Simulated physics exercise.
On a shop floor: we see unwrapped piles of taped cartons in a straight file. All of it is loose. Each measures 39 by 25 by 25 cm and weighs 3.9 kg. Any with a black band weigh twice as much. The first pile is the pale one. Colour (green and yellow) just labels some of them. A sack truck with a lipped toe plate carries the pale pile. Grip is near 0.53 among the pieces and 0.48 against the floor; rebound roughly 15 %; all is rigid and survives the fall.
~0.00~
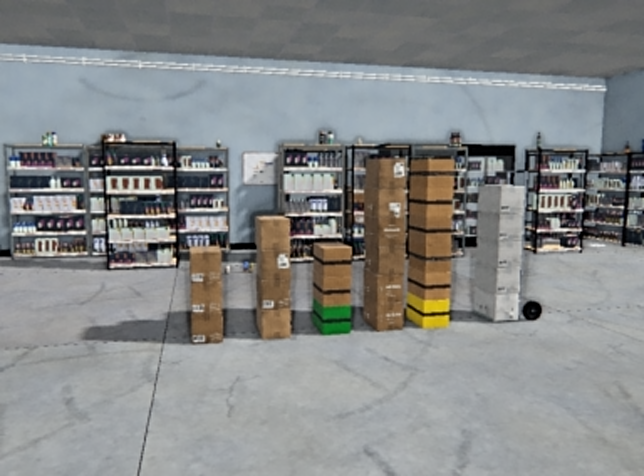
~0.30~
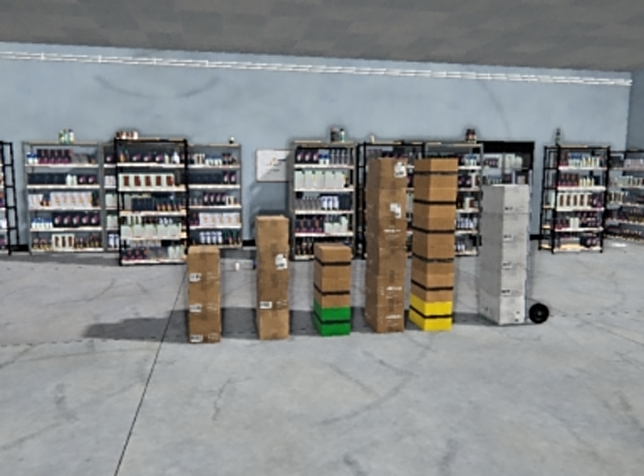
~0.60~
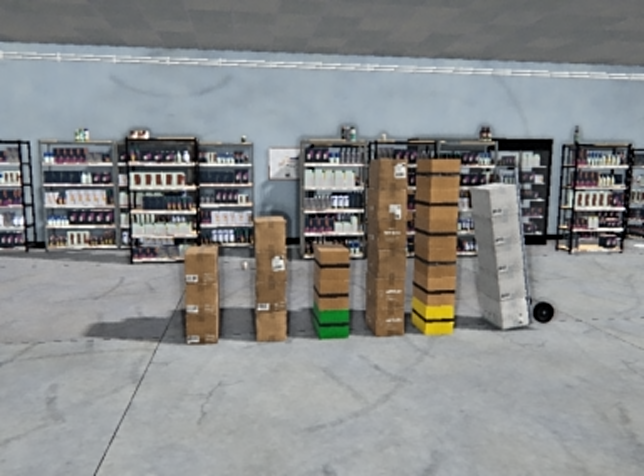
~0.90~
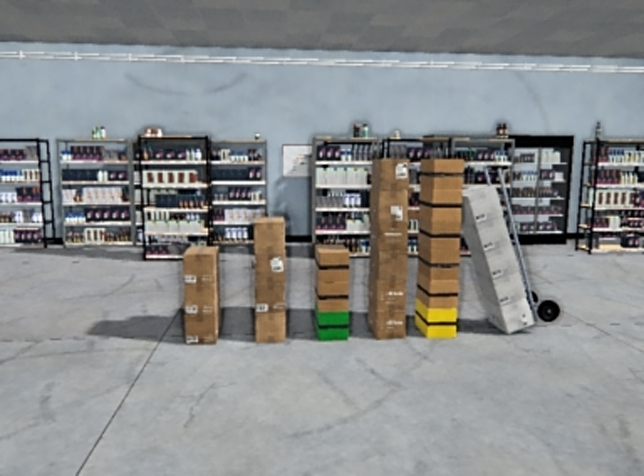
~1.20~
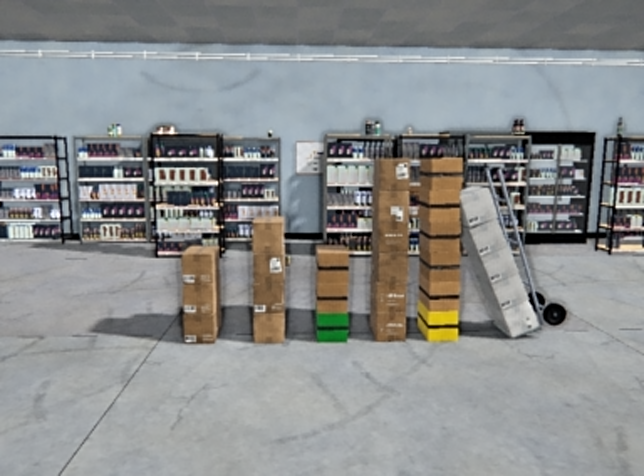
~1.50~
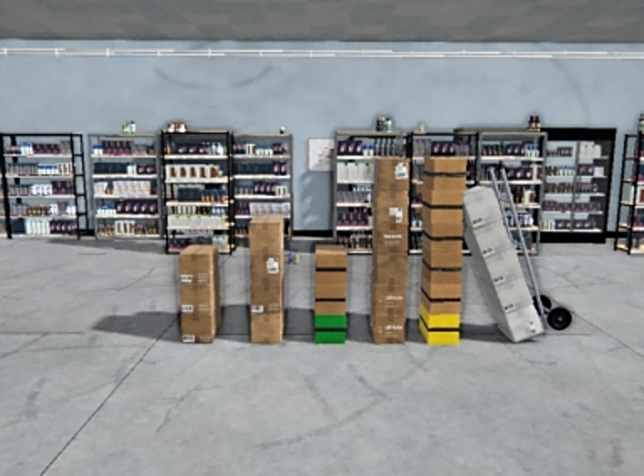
On a shop floor in front of stocked shelves, six stacks of boxes stand in a row, the pale one at the right upright on a hand truck. The view drifts slightly around them as the truck and its pale stack tilt left, their lean growing until the stack slants beside the yellow-based pile.
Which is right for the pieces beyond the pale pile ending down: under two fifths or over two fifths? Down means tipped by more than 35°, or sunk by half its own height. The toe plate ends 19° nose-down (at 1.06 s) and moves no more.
The part is less than two fifths.
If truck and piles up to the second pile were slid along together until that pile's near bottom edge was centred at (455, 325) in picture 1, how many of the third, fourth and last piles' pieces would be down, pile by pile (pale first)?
In that case third 0, fourth 0, last 0.
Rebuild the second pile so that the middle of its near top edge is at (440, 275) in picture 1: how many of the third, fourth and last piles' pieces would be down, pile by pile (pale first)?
In that case third 3, fourth 0, last 0.
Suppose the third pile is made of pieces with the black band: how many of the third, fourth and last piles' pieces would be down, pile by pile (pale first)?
Then third 0, fourth 0, last 0.
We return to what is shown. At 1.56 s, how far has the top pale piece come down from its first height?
Roughly 0 cm.
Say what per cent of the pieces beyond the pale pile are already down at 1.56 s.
At that moment 0 per cent.
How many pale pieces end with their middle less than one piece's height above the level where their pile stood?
The count is 1.
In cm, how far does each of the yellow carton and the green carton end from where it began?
Yellow 0, green 0.
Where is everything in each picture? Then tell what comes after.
In the first frame (each place is the centre of the face we see best; the camera moves round a little), truck frame (524, 201) 0° forward; green carton (337, 321); yellow carton (436, 314); the others all in place.
Truck frame (529, 201) 1° forward; yellow carton (438, 317), in the second frame.
Truck frame (518, 200) 9° forward, top of the pale pile leaning 9°; yellow carton (440, 321); the others all in place, in the third frame.
Truck frame (506, 200) 17° forward, top of the pale pile leaning 20°; yellow carton (442, 324); the others all in place, in the fourth frame.
Truck frame (508, 202) 19° forward, top of the pale pile leaning 20°; yellow carton (443, 327); 3 have shifted, in the fifth frame.
Truck frame (511, 202) 19° forward, top of the pale pile leaning 22°; yellow carton (444, 330); green carton (330, 330); one has shifted, in the sixth frame.
By 1.56 s, 0 of the pale pile down; none of the 22 other cartons down.
When it is over (3.0 s), 0 of the pale pile down; none of the 22 other cartons down; yellow carton unmoved; green carton unmoved. That is 0 per cent. In pixels of the last frame, middles, yellow carton near (439, 322), green carton near (330, 322).
